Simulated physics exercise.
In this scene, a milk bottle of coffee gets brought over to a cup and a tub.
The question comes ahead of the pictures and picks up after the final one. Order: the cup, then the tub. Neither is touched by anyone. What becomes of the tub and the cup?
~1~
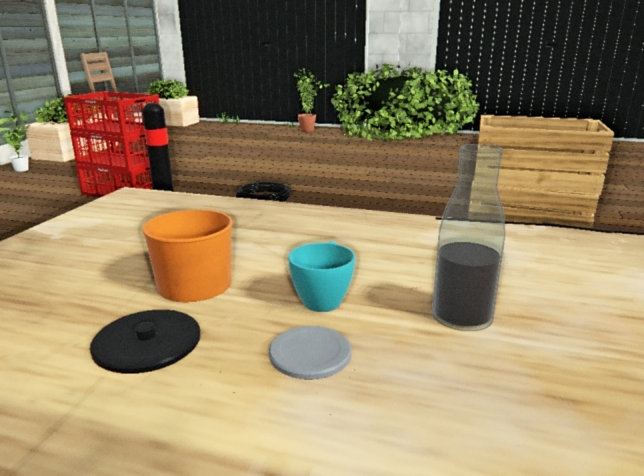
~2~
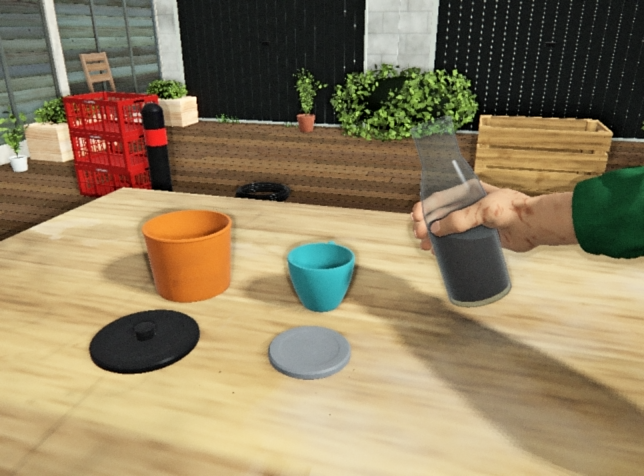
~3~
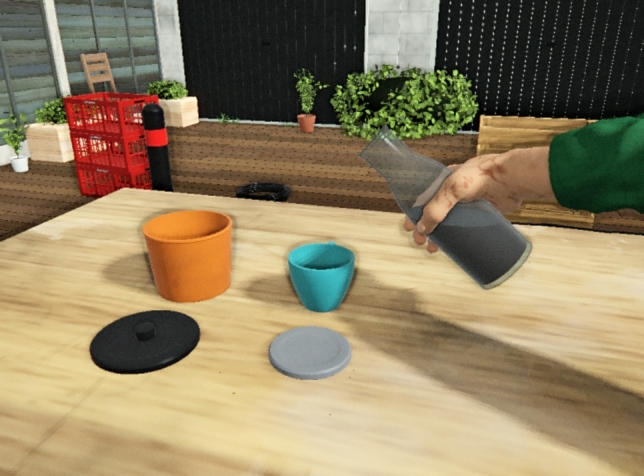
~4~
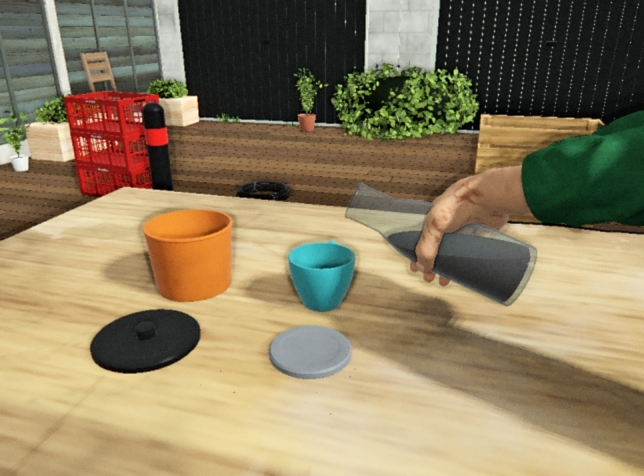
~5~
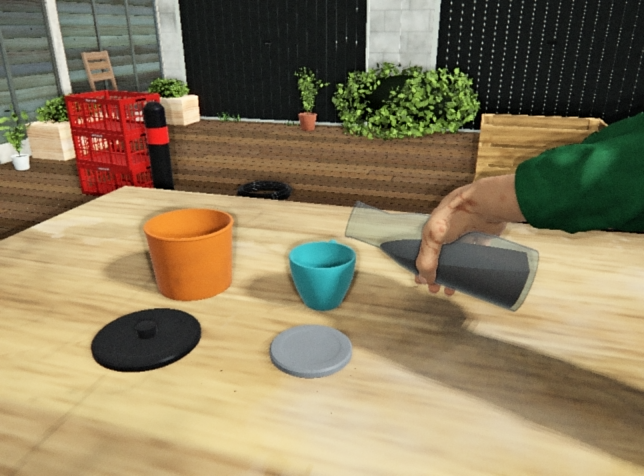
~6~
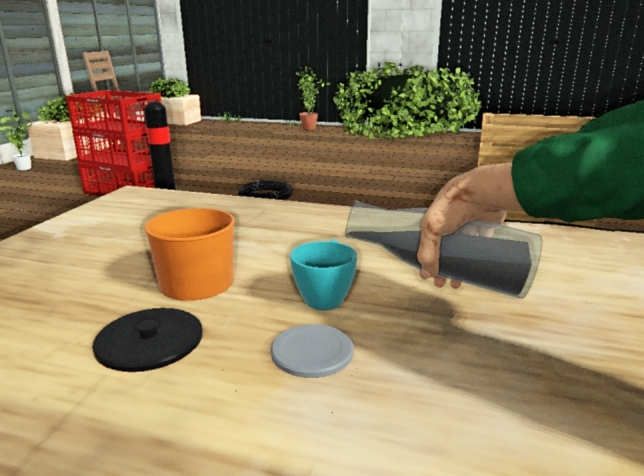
As I see it, the tub gets some; the cup gets some.
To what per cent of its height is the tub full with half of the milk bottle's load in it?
Level: Roughly 20% of the height.
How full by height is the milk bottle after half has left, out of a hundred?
About 20 %.
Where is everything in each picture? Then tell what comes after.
Before the pour; milk bottle (472, 235) about a third full; cup (322, 282) open; tub (192, 256) open, in the first picture.
The milk bottle is on its way; milk bottle (455, 208) tipped 20° with all of its load; cup (321, 282) open, in the second picture.
Tilting; milk bottle (437, 201) tipped 50° with all of its load; tub (192, 257) open, in the third picture.
No stream yet; milk bottle (432, 237) tipped 70° with all of its load; cup (322, 282) open, in the fourth picture.
Still nothing leaves it; milk bottle (433, 248) tipped 75° with all of its load; tub (193, 255) open, in the fifth picture.
On the point of pouring; milk bottle (435, 241) tipped 80° with all of its load; cup (324, 281) open; tub (194, 255) open, in the sixth picture.
A moment on, the coffee goes into the cup.
Further on, the coffee goes into the tub.
When it is over, the cup has its share inside; the tub has its share inside.
